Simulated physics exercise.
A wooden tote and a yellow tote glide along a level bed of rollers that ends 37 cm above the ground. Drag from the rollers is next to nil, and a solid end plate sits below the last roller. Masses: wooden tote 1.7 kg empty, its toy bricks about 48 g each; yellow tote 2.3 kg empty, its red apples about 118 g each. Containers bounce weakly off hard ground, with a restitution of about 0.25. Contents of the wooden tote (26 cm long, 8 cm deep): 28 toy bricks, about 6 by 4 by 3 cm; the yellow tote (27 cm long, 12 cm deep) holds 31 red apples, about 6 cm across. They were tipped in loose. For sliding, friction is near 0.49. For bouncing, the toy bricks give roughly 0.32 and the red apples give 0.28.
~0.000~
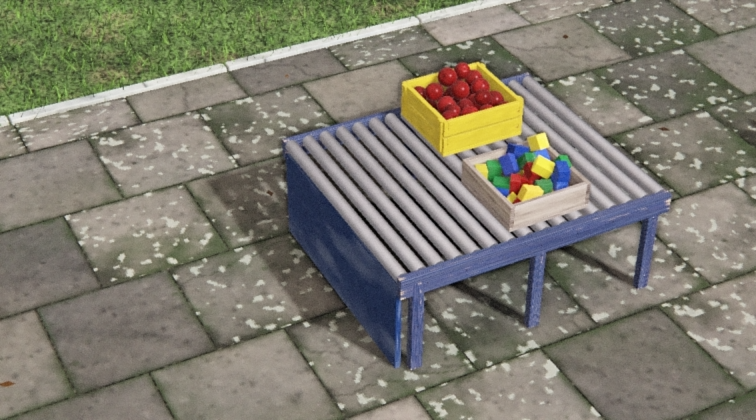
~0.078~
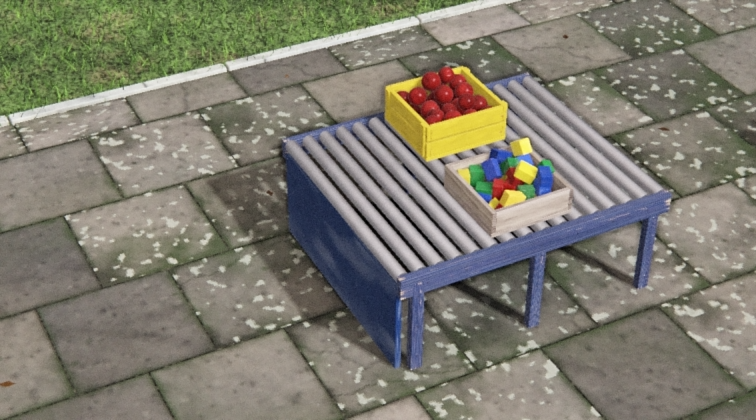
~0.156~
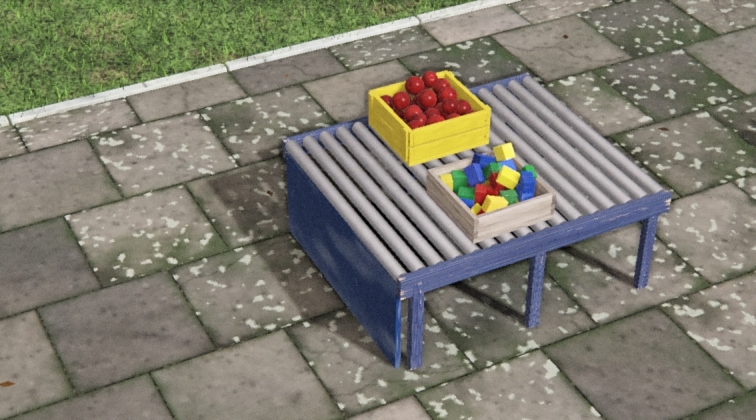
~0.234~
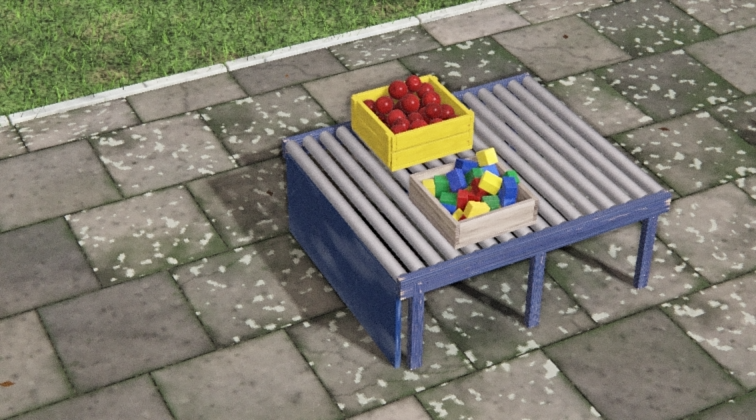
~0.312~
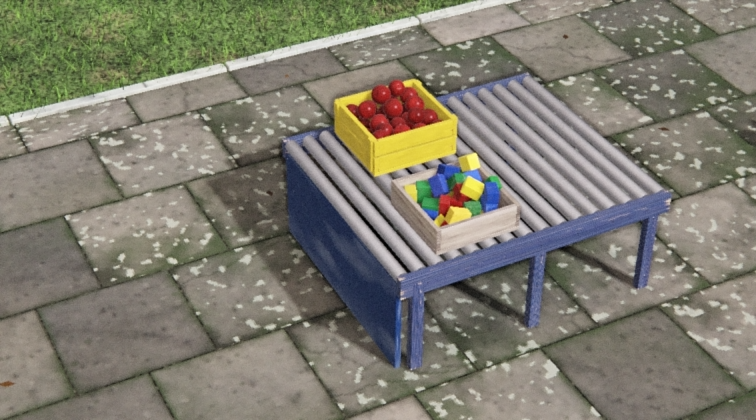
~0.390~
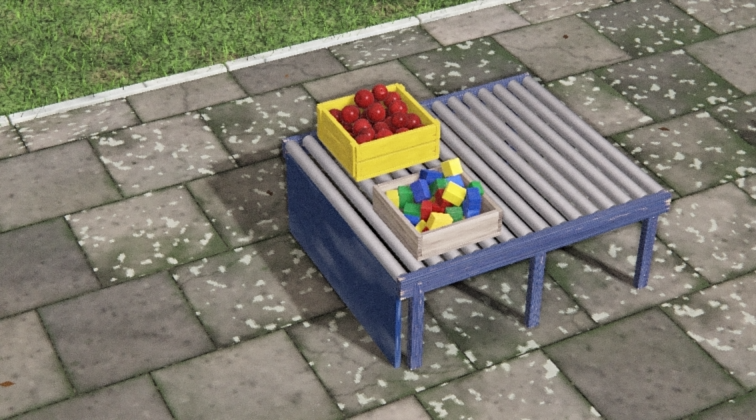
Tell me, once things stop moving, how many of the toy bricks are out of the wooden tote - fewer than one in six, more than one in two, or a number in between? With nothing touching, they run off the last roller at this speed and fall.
Spillage lands from a sixth to half.
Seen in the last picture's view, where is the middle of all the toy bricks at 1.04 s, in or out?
In the last view they're centred near (280, 335).
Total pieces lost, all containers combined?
About 35 pieces.
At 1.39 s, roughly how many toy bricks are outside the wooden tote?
Count at that time: About 8.
After 0.48 s, the leading end passes the last roller.
After 0.84 s, the wooden tote leans 17° with 0 of 28 out and the yellow tote leans 11° with 0 of 31 out.
After 1.04 s, the wooden tote leans 50° with 4 of 28 out and the yellow tote leans 56° with 1 of 31 out.
After 1.39 s, the wooden tote is level with 9 of 28 out and the yellow tote has gone over with 8 of 31 out.
Outcome (at 2.01 s), the wooden tote is level with 9 of 28 out and the yellow tote has gone over with 24 of 31 out. Asked share, 9 of 28, 32 per cent.
